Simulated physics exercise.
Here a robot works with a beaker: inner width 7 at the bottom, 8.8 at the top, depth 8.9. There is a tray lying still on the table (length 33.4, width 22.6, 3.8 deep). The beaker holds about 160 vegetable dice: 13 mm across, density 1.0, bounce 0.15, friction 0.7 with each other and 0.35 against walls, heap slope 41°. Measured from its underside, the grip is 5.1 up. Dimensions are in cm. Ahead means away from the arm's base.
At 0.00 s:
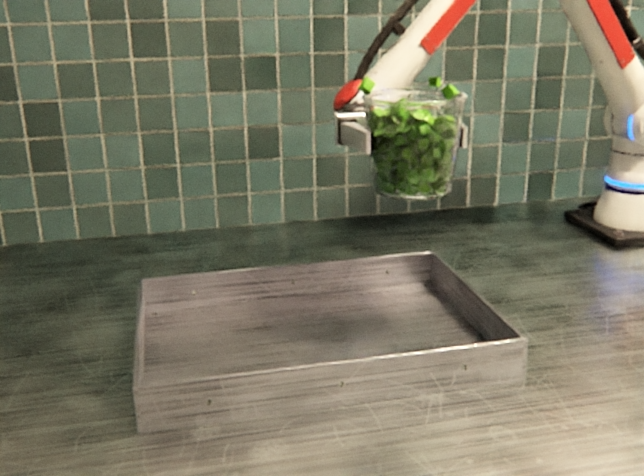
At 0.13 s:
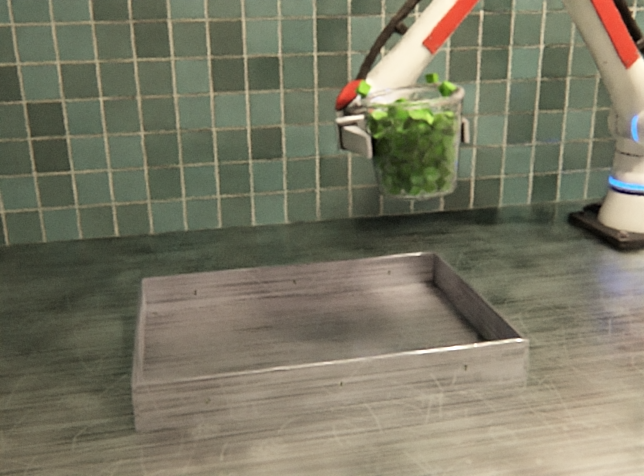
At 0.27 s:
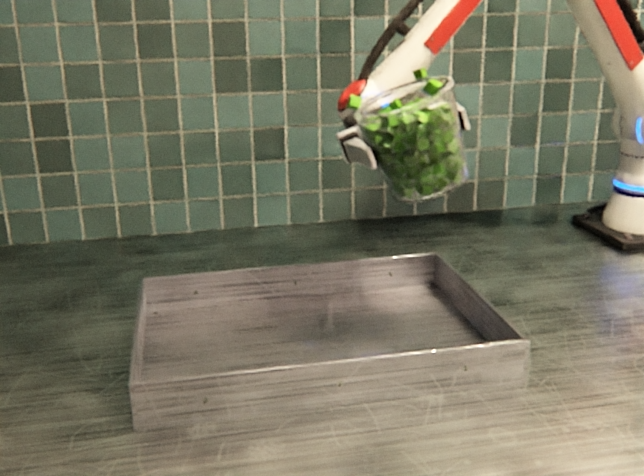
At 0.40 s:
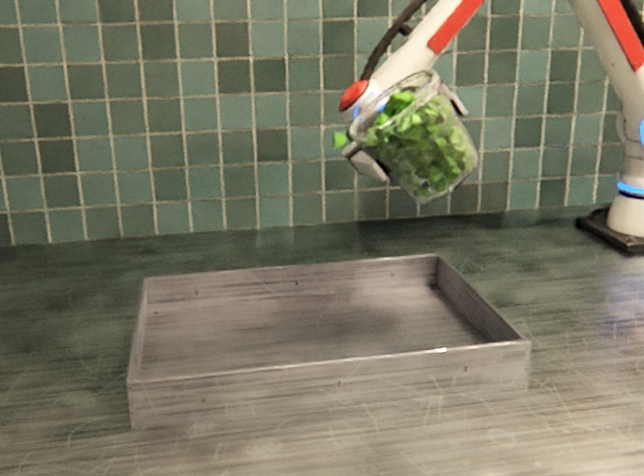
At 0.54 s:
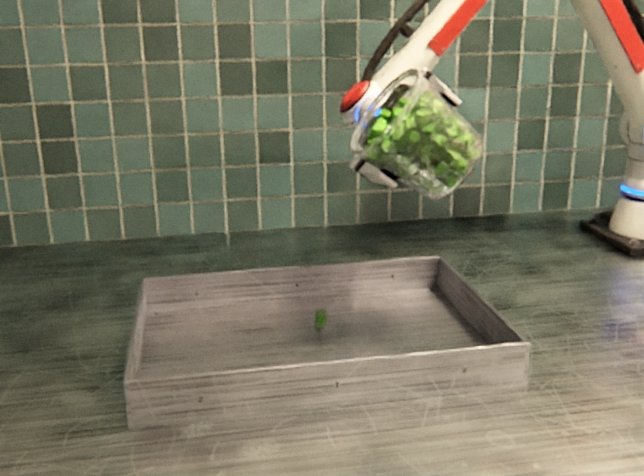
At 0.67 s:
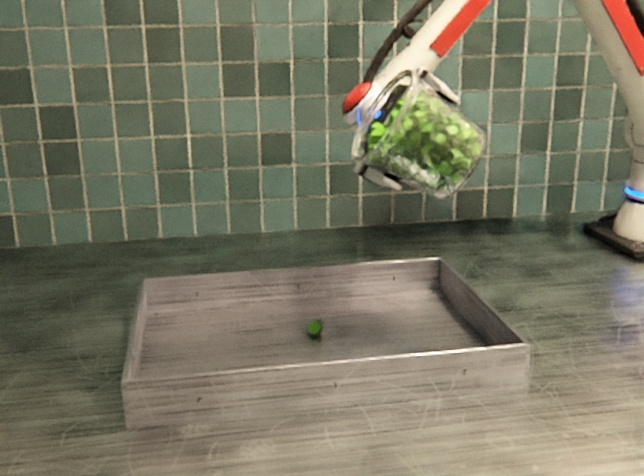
On a counter before green wall tiles, a robot arm holds a clear beaker heaped with green vegetable dice and tilts it leftward above an empty tray; one piece drops into the tray while the rest stay inside.
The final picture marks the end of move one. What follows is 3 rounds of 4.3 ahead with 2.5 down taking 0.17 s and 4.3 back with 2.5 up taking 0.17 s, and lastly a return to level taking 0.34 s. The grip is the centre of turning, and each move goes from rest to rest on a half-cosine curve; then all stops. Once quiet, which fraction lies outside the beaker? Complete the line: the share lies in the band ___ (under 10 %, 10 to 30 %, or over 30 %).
The share lies in the band under 10 %.
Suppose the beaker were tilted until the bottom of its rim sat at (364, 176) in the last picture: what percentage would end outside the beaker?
I'd put it at roughly 25 %.
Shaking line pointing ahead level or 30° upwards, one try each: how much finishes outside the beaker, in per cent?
Estimates, in order: 10 % then 15 %.
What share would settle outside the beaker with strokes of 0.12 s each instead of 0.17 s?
That gives about 15 percent.
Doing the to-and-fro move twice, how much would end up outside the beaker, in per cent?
In that case it would be roughly 5 per cent.
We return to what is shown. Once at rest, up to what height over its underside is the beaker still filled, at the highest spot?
9.5 cm.
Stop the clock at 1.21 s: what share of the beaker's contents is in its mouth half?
My estimate is near 50 per cent.
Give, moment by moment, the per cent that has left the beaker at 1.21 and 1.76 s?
In turn: 5, 5.
By 1.21 s, tilted 57° forward, highest piece 21 above the table; 155 in the beaker, 2 in the tray, 2 in flight or on a rim.
By 1.76 s, tilted 52° forward, highest piece 23 above the table; 154 in the beaker, 5 in the tray.
By 2.23 s, level, highest piece 24 above the table; 154 in the beaker, 5 in the tray.
By 3.28 s, level, highest piece 24 above the table; 154 in the beaker, 5 in the tray.
Final count, 154 in the beaker, 5 in the tray. That is 3 % outside the beaker.
